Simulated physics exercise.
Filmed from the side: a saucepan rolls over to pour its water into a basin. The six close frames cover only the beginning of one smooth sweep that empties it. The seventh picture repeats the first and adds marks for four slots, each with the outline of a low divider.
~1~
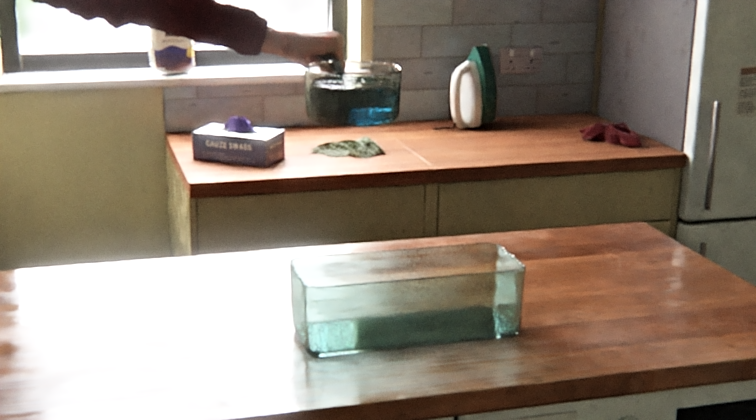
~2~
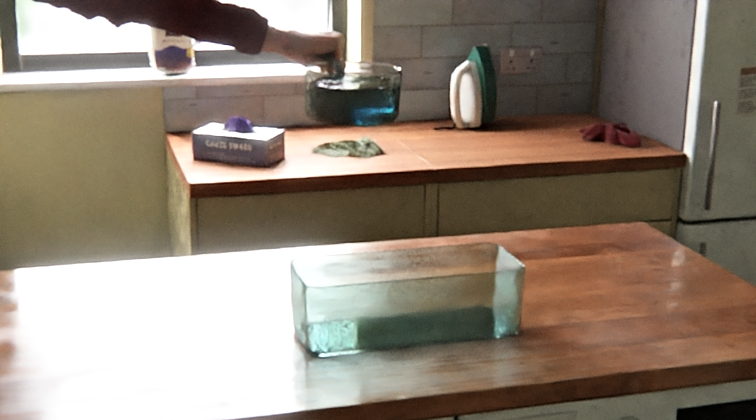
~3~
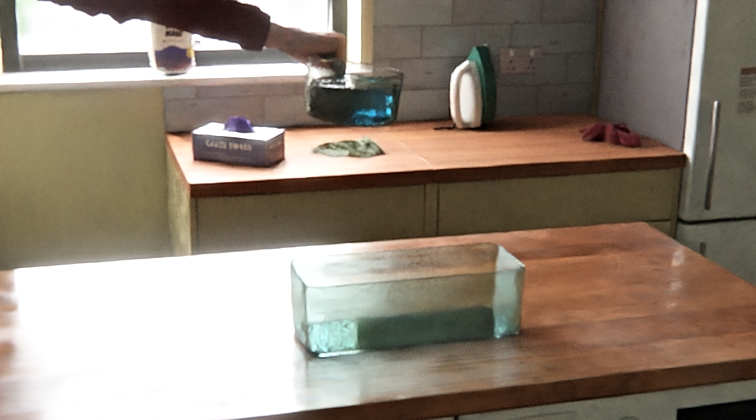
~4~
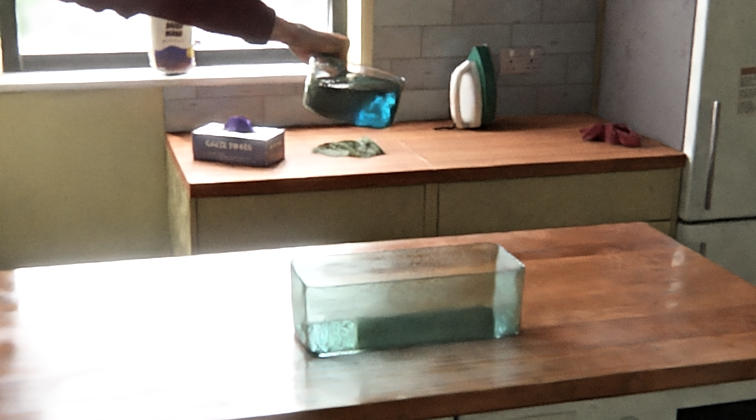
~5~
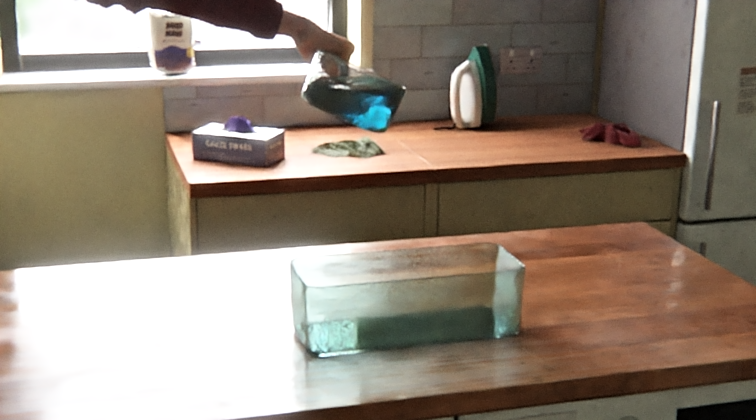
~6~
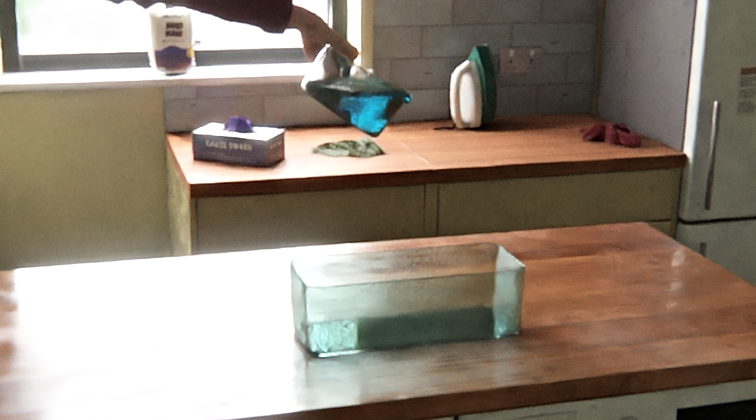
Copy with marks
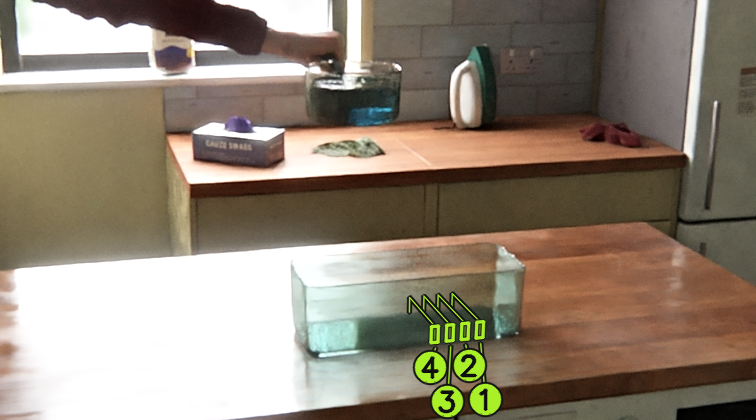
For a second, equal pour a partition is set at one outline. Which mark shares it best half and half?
3.
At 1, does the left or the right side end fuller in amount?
The left one.
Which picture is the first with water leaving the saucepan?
Picture 6.
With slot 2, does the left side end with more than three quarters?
No, it does not.
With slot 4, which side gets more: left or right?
More ends on the right.
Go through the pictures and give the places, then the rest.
In the first picture, upright, lip at (397, 66); basin from (306, 355) to (519, 333); nothing has left yet.
In the second picture, upright, lip at (398, 68); nothing has left yet.
In the third picture, tipped about 6°, lip at (399, 72); nothing has left yet.
In the fourth picture, tipped about 14°, lip at (401, 78); nothing has left yet.
In the fifth picture, tipped about 24°, lip at (402, 86); nothing has left yet.
In the sixth picture, tipped about 35°, lip at (402, 97); water is over the lip, down to (402, 97).
In lime, 1 at (480, 343); 2 at (465, 344); 3 at (450, 346); 4 at (435, 347).
With 1, about 80 % ends left of the wall and 15 % right of it; 5 % is lost outside.
With 2, about 59 % ends left of the wall and 39 % right of it; 3 % is lost outside.
With 3, about 49 % ends left of the wall and 49 % right of it.
With 4, about 30 % ends left of the wall and 67 % right of it; 3 % is lost outside.
